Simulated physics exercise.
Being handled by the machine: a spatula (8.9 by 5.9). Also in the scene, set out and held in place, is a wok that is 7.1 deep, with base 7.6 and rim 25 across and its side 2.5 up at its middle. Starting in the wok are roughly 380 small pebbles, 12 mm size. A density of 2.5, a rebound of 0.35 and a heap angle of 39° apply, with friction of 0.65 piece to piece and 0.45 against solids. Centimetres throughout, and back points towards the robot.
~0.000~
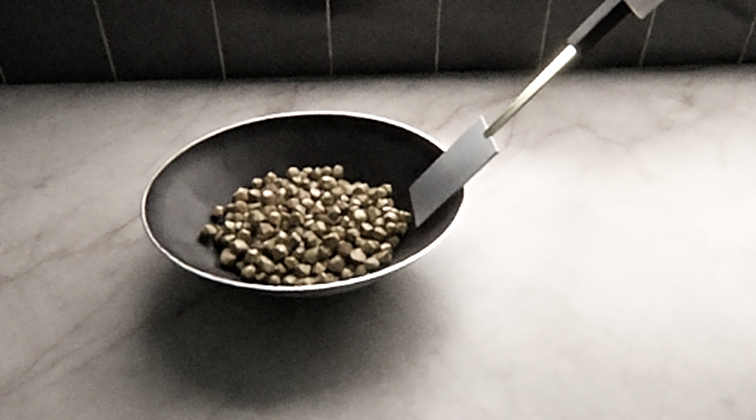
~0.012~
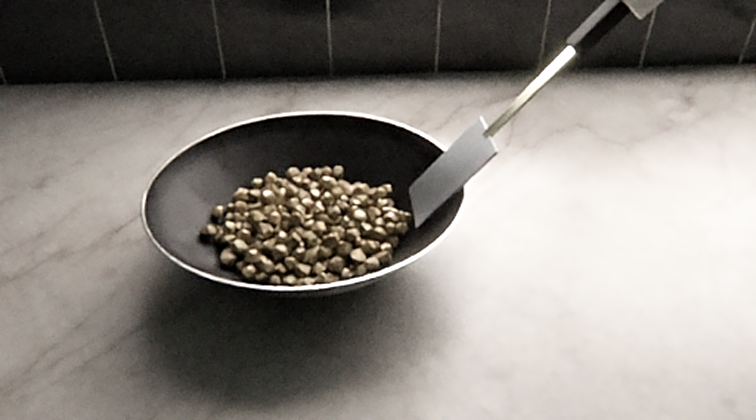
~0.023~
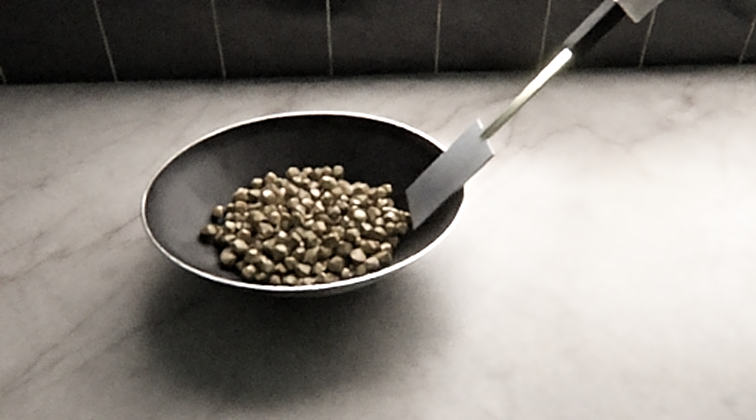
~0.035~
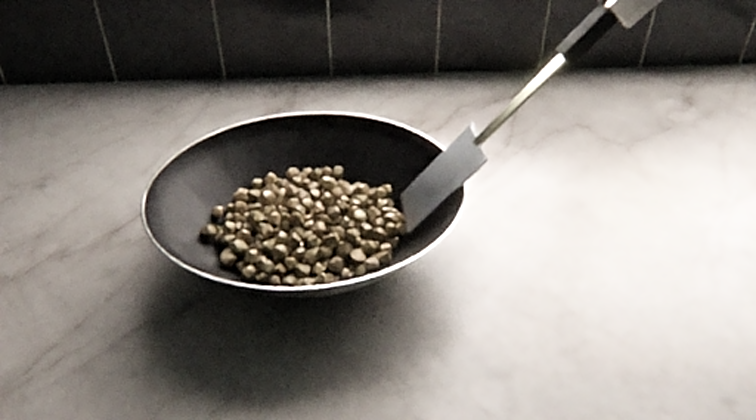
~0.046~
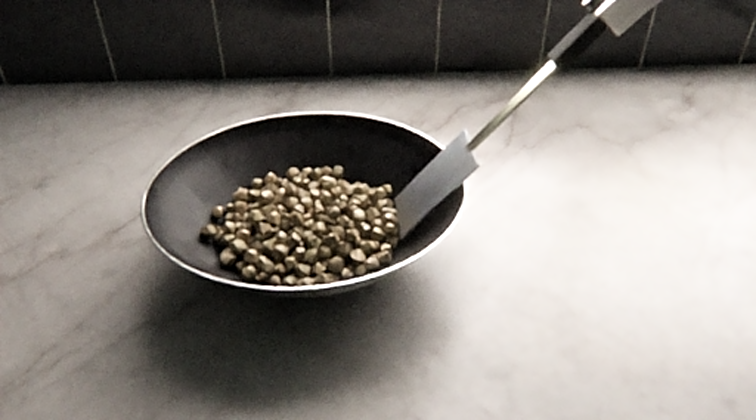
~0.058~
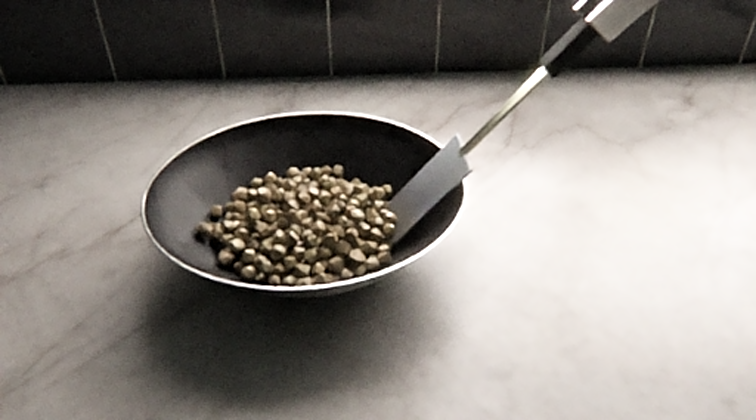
A dark wok with a thin pale rim sits on a veined, light grey marble counter before dark tiles, seen from a fixed view slightly above. It holds a heap of small brownish-gold pebbles, with a flat grey metal spatula slanting in from the upper right. The spatula slides slowly left and slightly down against the heap's right edge, nudging the nearest pebbles slightly leftward.
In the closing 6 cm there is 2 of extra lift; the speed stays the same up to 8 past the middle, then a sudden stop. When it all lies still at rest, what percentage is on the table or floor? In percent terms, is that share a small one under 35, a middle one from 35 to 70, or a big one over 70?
A small one.
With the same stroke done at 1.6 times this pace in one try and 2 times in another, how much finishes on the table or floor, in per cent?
Try one about 50 %, try two about 45 %.
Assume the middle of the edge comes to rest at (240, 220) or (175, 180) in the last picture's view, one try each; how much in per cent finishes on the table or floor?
Try 1: Approx. 10 %; try 2: Approx. 40 %.
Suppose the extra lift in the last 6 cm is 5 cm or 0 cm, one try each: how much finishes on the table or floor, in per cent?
First try around 25 percent, second try around 20 percent.
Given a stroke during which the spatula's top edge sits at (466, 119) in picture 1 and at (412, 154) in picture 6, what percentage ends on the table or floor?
Close to 55 in a hundred.
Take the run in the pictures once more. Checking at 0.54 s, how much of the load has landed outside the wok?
Estimate: About 25 percent.
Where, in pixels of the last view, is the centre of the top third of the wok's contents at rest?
Look near (199, 204).
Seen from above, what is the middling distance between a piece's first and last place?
The answer is about 6 cm.
By 0.17 s, sloping 50°, highest piece 8 above the table; 382 in the wok.
By 0.28 s, sloping 50°, highest piece 9 above the table; 376 in the wok, 6 on the blade or in flight.
By 0.54 s, sloping 50°, highest piece 8 above the table; 278 in the wok, 89 on the table or floor, 15 on the blade or in flight.
By 1.59 s, sloping 50°, highest piece 8 above the table; 278 in the wok, 104 on the table or floor.
Final count, 278 in the wok, 104 on the table or floor. That is 27 % on the table or floor.
